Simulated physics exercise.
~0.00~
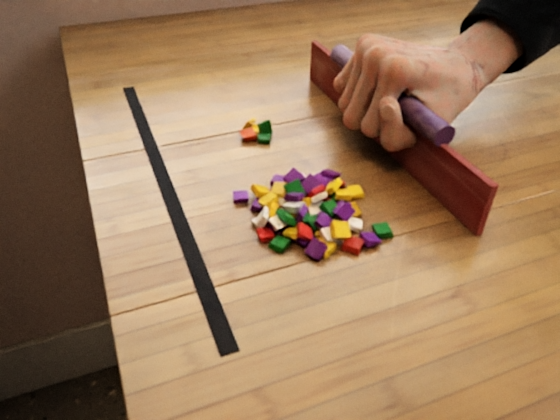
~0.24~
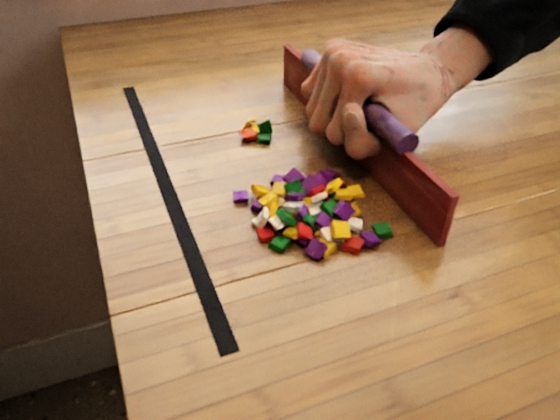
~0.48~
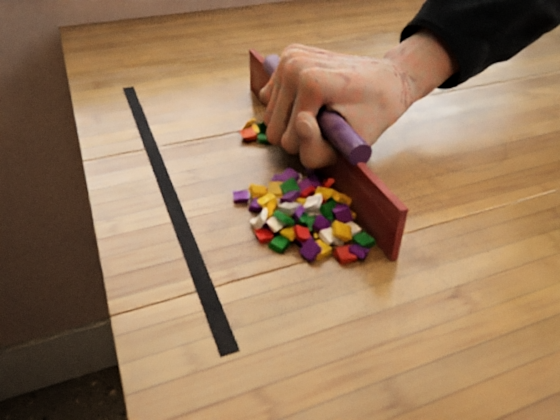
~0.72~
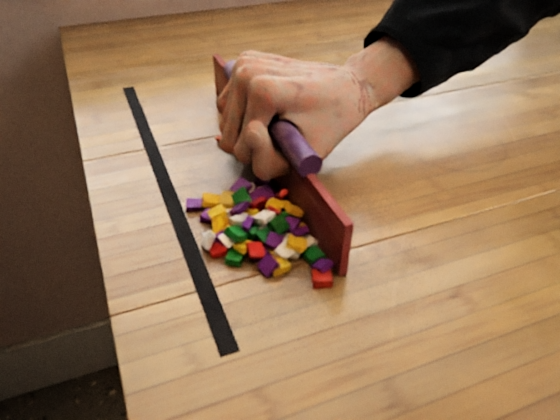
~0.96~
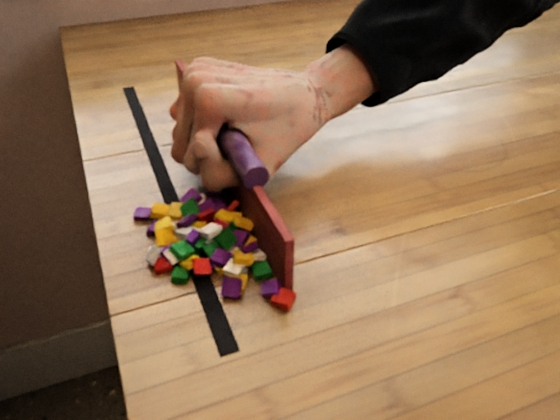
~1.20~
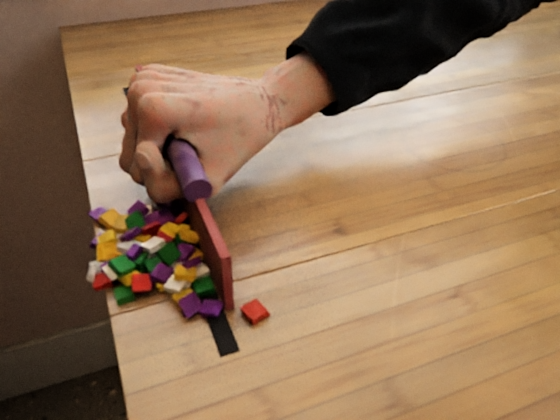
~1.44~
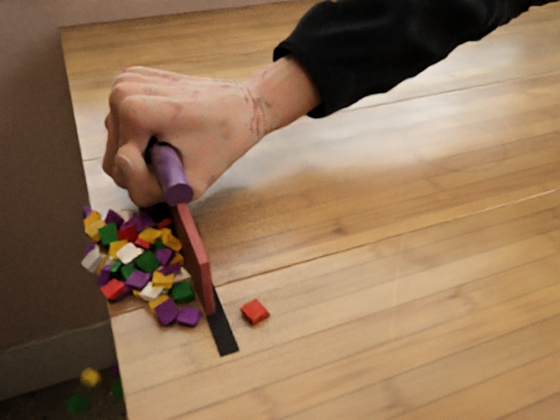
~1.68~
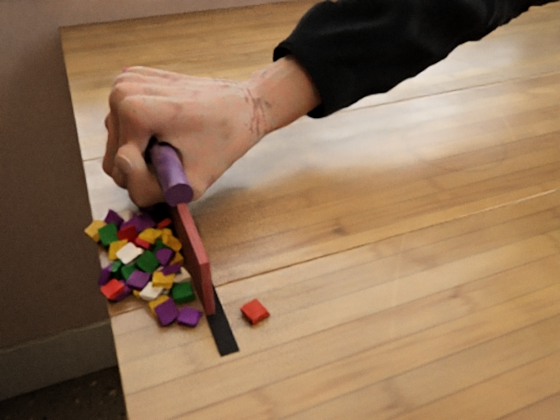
At the start, a hand grips the purple handle of a red scraper on a wooden table, with a large heap of small colourful pieces and a tiny cluster lying between it and a strip of black tape. The hand slides the scraper left, reaching the large heap and pushing it toward the tape. The tiny cluster disappears from view behind the hand. The pieces cross the strip and bunch up at the table's left edge, while one red piece slips out behind the blade. The scraper stops at the tape as a few pieces drop off the edge, leaving most of the heap piled there.
